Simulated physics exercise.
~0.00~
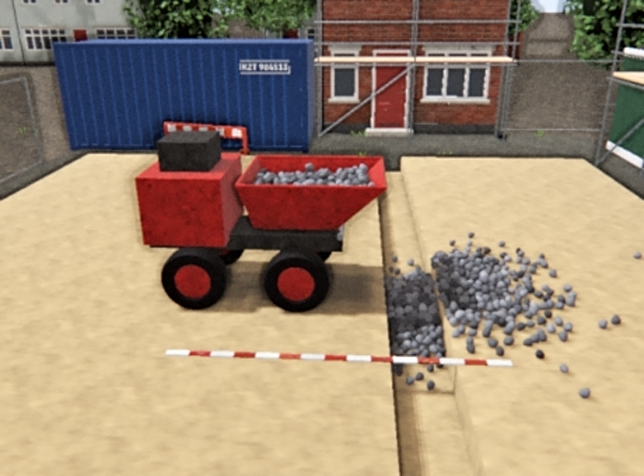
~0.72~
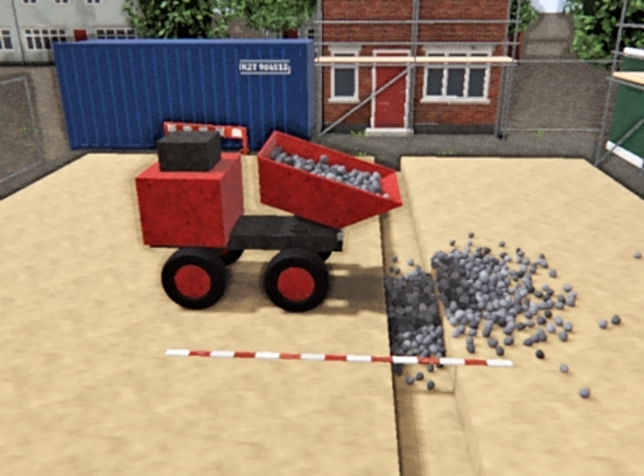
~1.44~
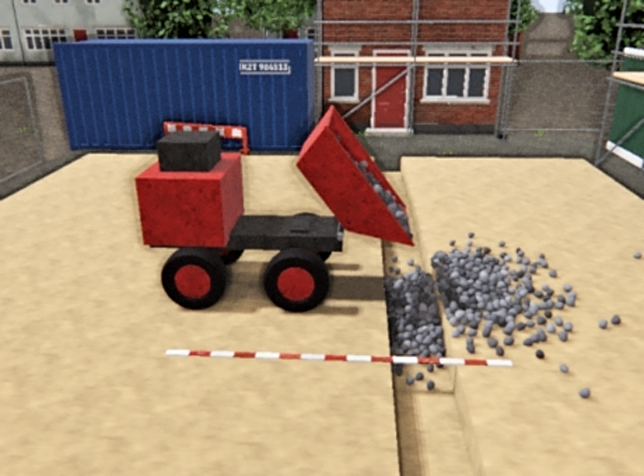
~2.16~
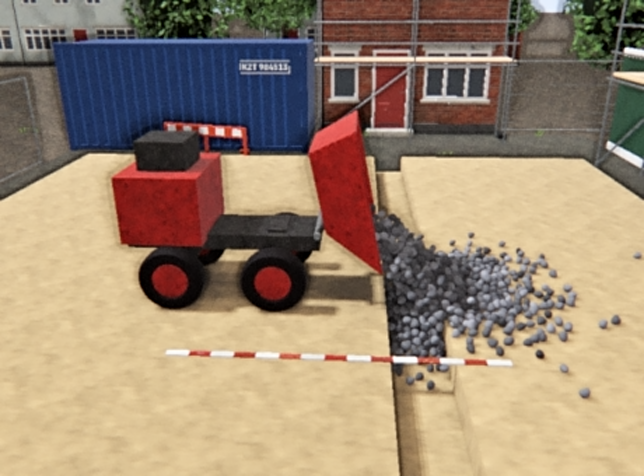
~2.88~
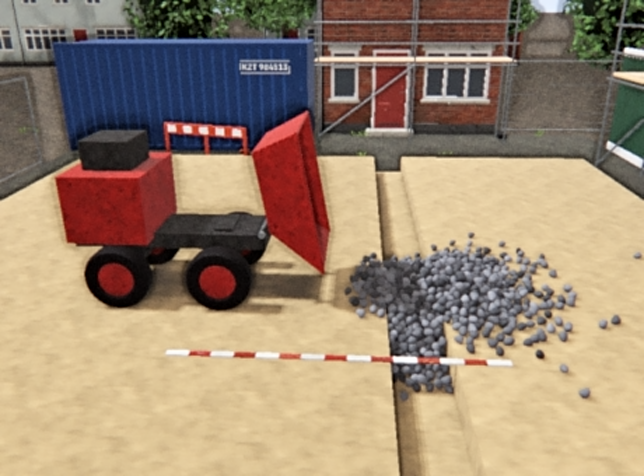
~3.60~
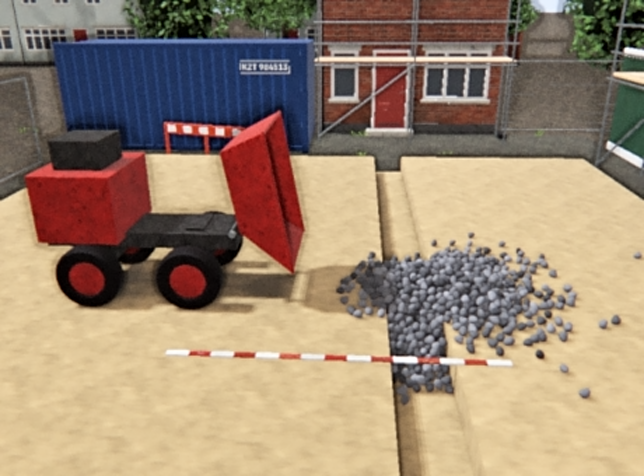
A red dumper with a full skip stood beside a trench and an older heap of grey stones, tipped its skip steeply forward, and backed away to the left as the load poured out, leaving stones piled in and around the trench.
